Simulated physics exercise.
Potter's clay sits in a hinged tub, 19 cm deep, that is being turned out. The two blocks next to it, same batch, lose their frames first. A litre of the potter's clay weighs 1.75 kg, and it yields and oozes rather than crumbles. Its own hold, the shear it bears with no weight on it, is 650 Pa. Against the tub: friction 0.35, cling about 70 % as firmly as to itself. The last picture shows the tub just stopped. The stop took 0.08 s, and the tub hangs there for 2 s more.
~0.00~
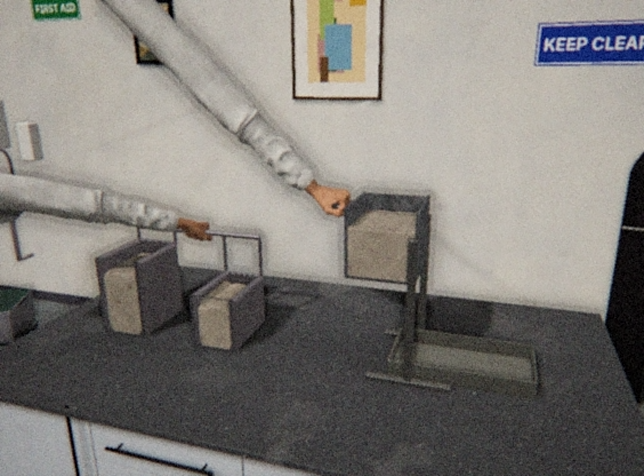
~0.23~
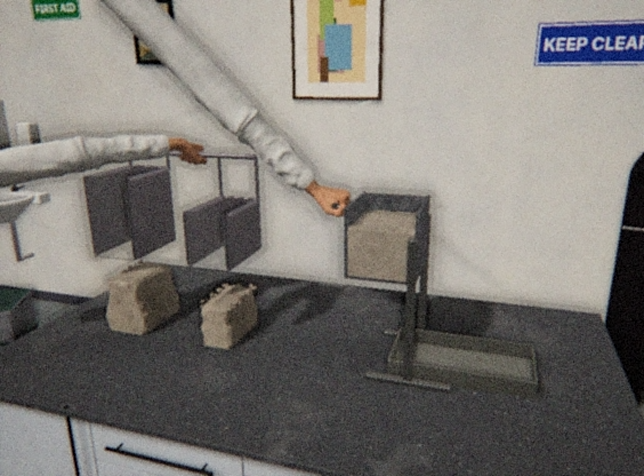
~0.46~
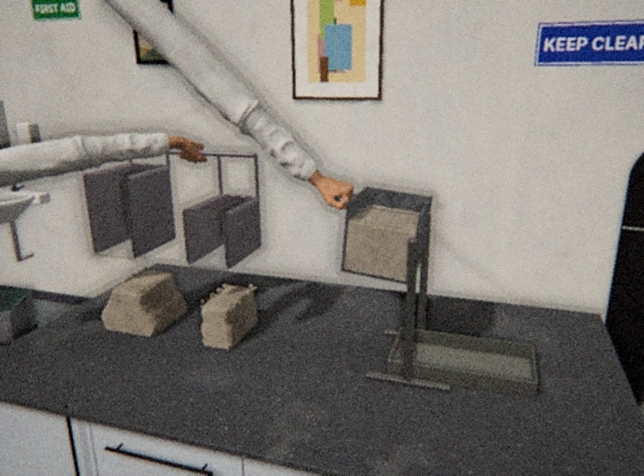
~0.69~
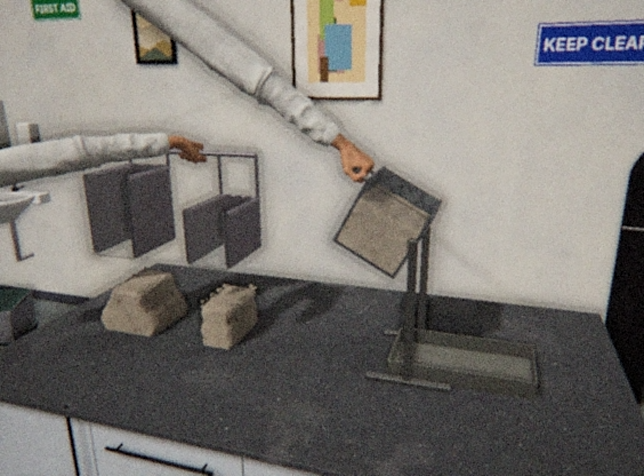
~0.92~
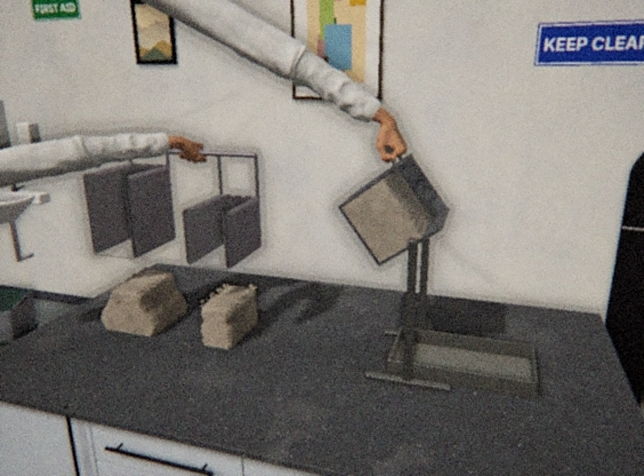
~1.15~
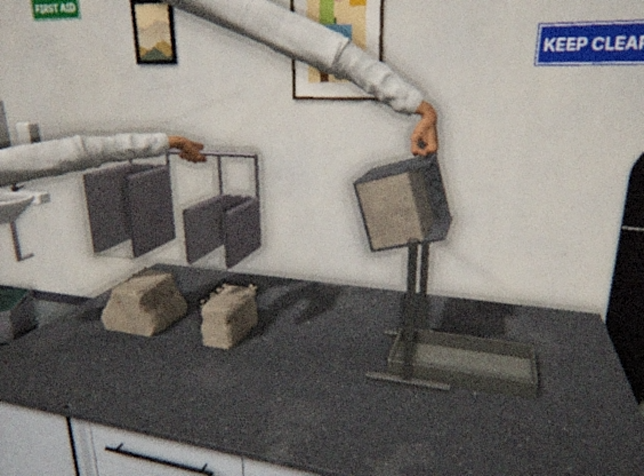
The footage shows one hand lifting paired grey panels off two clay blocks on a dark counter, the left block slumping lower while the right keeps its height, then another hand turning a clay-filled tub clockwise on its stand.
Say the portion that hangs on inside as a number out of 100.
The portion that hangs on inside is near 100 %.
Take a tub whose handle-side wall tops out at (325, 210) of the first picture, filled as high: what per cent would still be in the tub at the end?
Then about 100 %.
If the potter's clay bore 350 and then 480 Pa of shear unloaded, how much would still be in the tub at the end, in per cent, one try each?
In turn about 100 %, 100 %.
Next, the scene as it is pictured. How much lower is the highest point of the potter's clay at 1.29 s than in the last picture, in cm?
Some 0 cm.
After 1.29 s, the tub is at 74 degrees and holds 100 %.
After 1.46 s, the tub is at 74 degrees and holds 100 %.
After 1.63 s, the tub is at 74 degrees and holds 100 %.
After 1.80 s, the tub is at 74 degrees and holds 100 %.
After 3.15 s, the tub is at 74 degrees and holds 100 %.
